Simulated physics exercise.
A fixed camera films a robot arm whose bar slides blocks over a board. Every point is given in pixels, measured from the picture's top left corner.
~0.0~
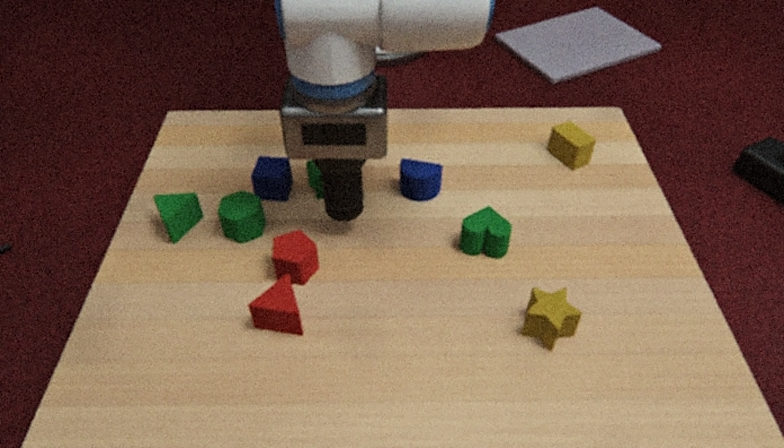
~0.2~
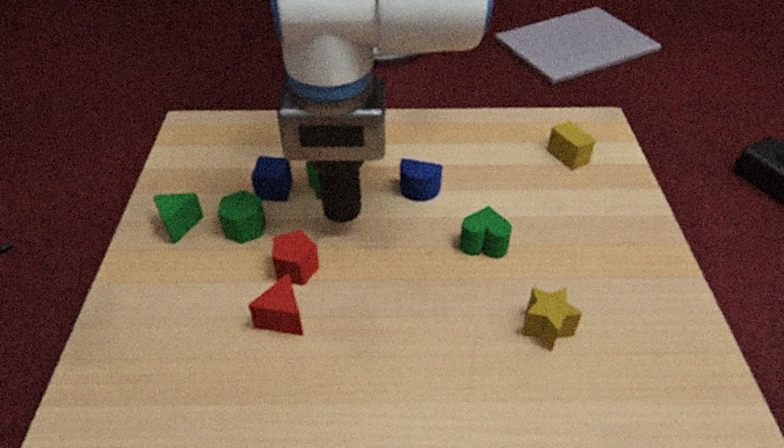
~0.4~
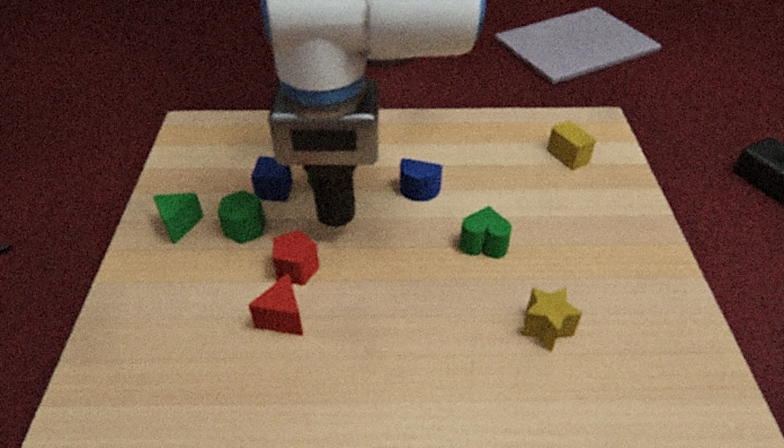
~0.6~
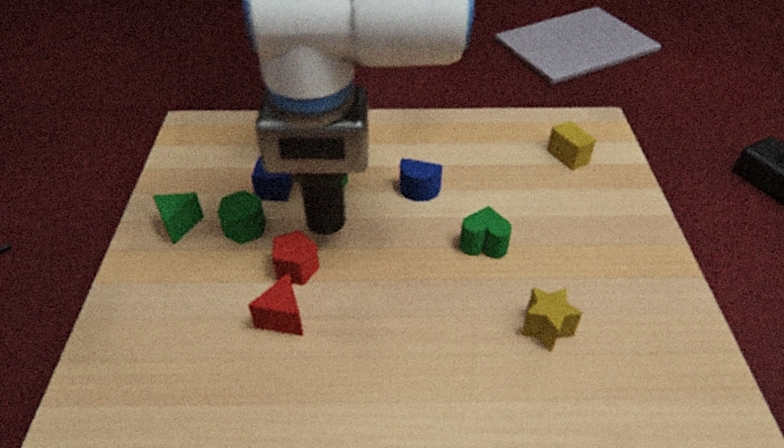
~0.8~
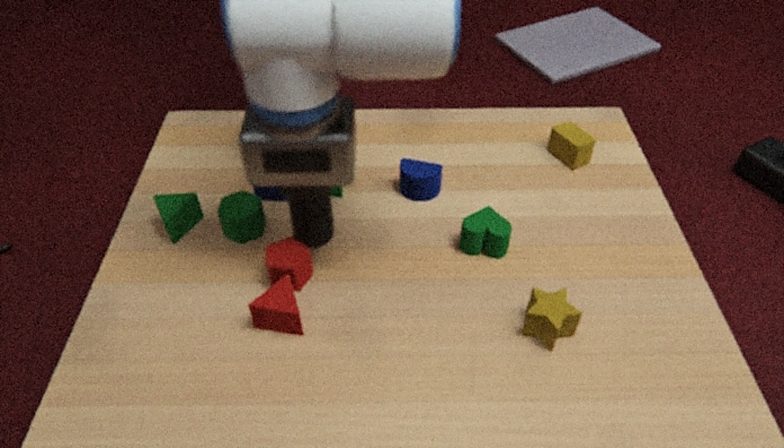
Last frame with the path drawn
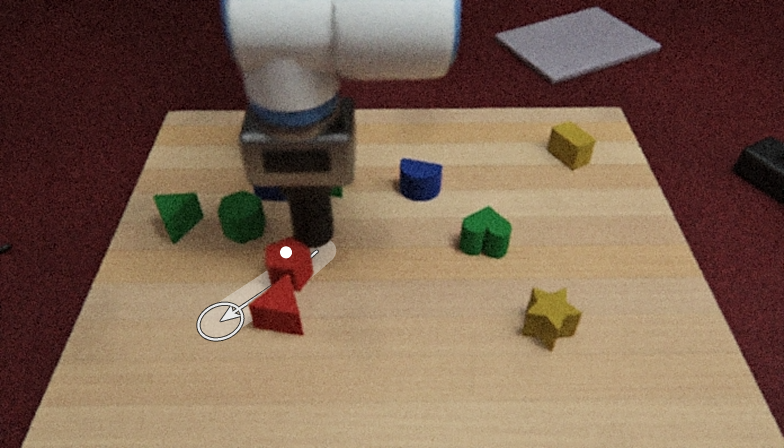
On a wooden board scattered with red, green, blue and yellow blocks, a robot arm moves its dark bar slowly toward the lower left, then nudges the red pentagonal block slightly, while the other blocks stay still.
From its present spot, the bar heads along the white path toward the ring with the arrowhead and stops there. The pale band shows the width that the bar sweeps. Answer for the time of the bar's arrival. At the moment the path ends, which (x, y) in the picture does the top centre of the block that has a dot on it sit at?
Somewhere near (202, 336).
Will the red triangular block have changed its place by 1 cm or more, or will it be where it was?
Once the bar is done, the red triangular block is in a new spot.
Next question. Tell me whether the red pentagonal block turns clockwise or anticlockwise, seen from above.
Looking down, it rotates anti-clockwise.
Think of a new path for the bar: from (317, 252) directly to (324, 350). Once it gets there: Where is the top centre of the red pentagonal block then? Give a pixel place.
Near (274, 267).
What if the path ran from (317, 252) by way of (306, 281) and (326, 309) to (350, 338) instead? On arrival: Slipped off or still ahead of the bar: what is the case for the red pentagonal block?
Gone from the front.
The drawn path runs from (317, 252) over (273, 286) to (221, 321); the dot is on the red pentagonal block.
The first path, step by step. One third of the way, bar (285, 258); red triangular block (273, 313); red pentagonal block (260, 281), turned 30° anticlockwise.
Two thirds of the way, bar (250, 282); red triangular block (274, 317); red pentagonal block (227, 310), turned 45° anticlockwise.
At the end, bar (214, 304); green six-sided block not moved; red triangular block (274, 317); red pentagonal block (202, 336), turned 55° anticlockwise.
